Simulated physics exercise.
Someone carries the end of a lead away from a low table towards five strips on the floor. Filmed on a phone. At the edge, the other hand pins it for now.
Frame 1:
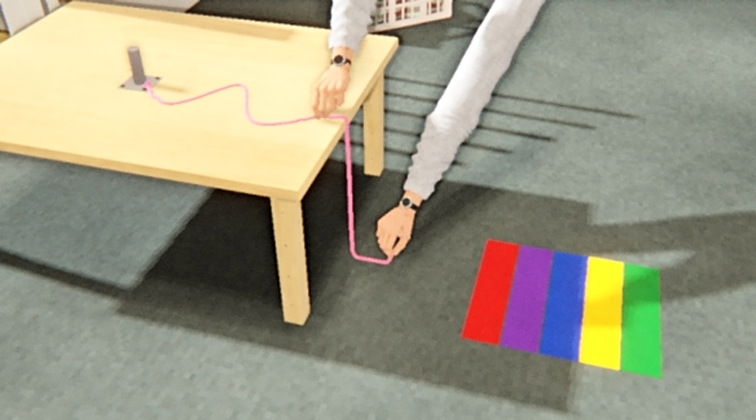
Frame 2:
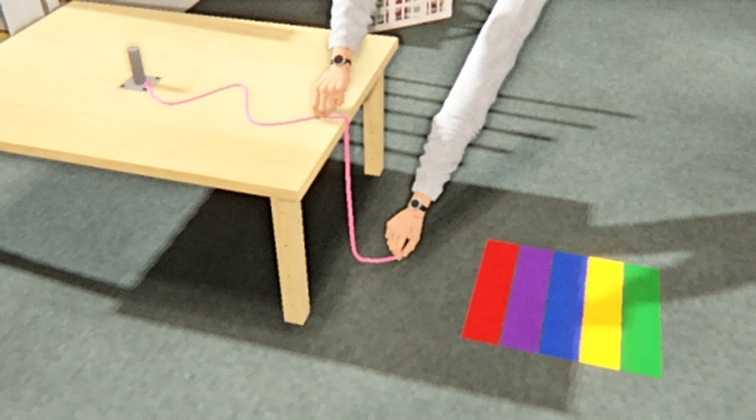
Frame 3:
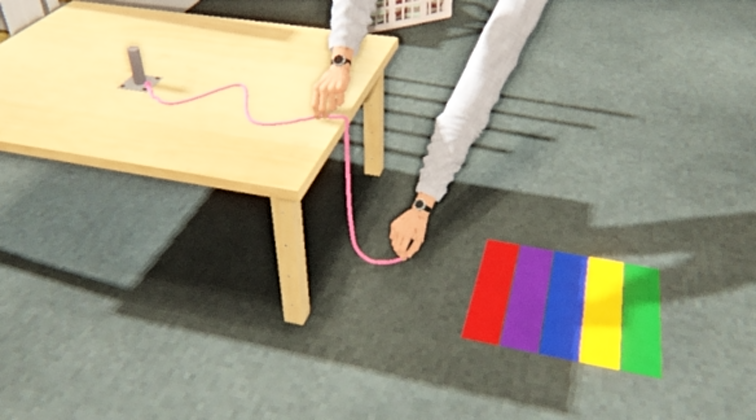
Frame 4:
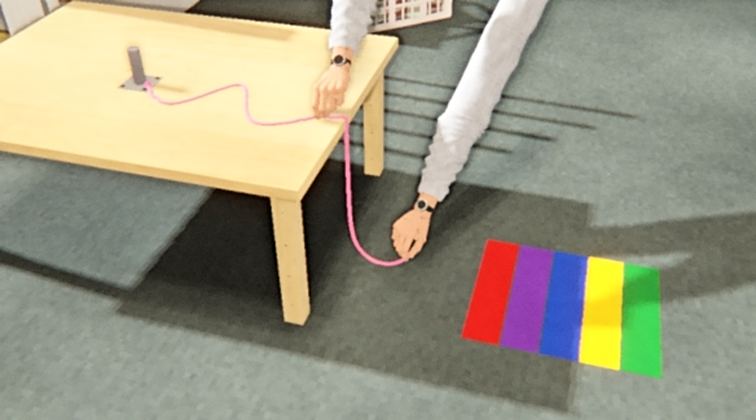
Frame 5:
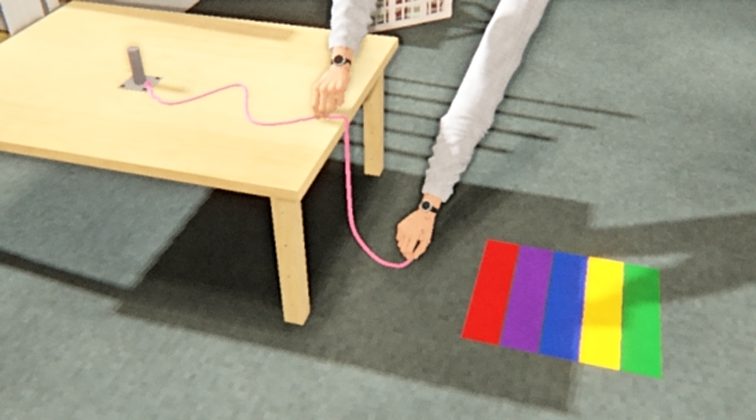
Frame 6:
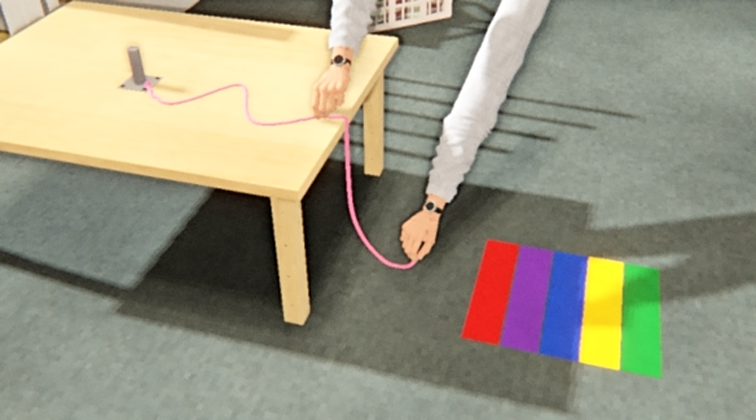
A person's hand slowly drew the end of a pink lead a short way right, low beside a wooden table, toward five coloured strips, while the other hand pinned it at the table's edge.
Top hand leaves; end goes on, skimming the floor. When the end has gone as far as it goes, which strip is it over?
It is over the yellow strip.
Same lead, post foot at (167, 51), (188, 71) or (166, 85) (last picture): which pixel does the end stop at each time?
Close to (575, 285), (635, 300) and (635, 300) in that order.
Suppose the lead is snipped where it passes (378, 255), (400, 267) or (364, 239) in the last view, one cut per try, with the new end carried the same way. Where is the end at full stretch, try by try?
The pixels are (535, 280) for the first, (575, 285) for the second and (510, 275) for the third.
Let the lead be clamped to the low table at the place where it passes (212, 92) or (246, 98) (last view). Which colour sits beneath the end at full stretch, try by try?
Try by try: Blue, then purple.
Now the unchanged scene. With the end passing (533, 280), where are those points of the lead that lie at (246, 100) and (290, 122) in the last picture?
Around (300, 106) and (355, 147).
Early on, end near (533, 280); over purple.
Midway, end near (576, 288); over blue.
At the end of the slack, end near (603, 292); over yellow. The yellow one.
